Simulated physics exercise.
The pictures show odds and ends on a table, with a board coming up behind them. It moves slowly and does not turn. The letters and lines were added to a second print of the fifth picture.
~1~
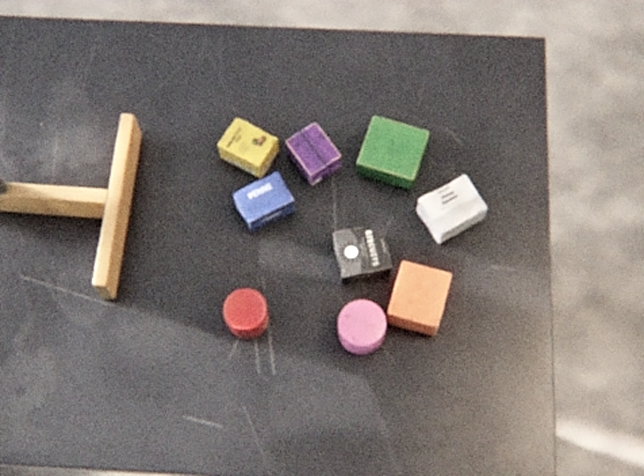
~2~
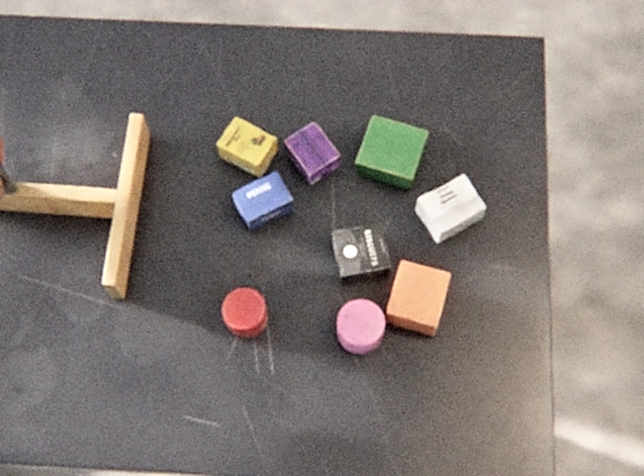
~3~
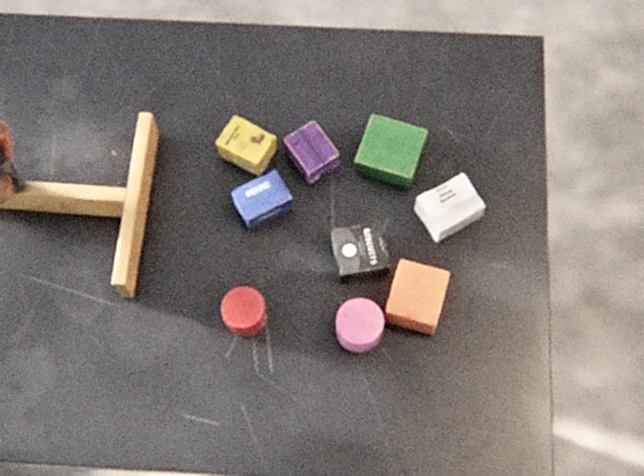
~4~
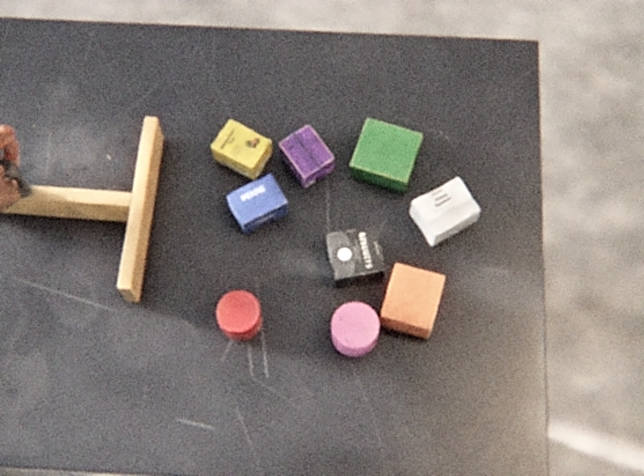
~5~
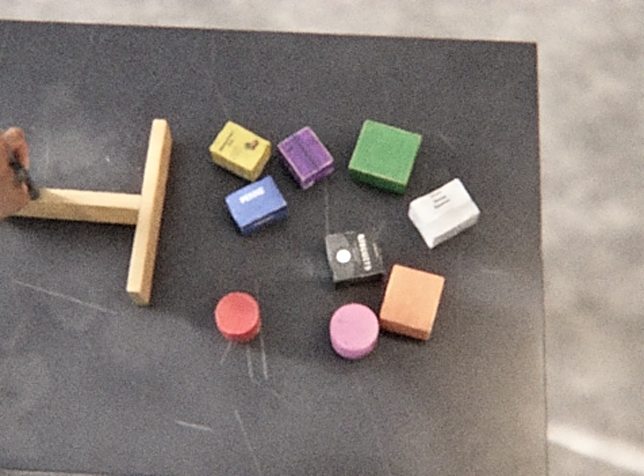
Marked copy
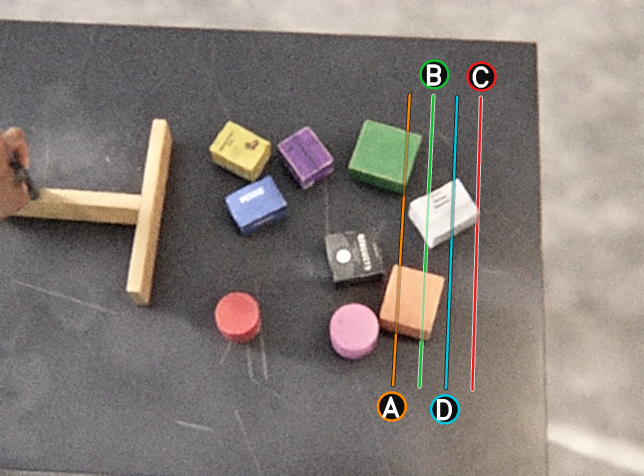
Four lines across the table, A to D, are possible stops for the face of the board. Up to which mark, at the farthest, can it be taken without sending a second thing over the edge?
As far as mark D.
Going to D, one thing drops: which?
The green block goes over.
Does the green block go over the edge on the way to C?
By then, yes.
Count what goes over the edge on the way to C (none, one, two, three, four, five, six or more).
Three.
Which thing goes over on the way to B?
The green block.
On the marked copy, A at (402, 232); B at (427, 233); C at (477, 235); D at (452, 234).
Following D. Soon after the start, board (256, 208); red jar (252, 327); yellow packet (296, 151).
Later, board (366, 213); green block (493, 156); white packet (457, 218).
In the end, board (451, 217); green block over the edge; white packet (533, 230); one fallen.
As for the rest, A is within the limit but short; B is within the limit but short; C drops three.
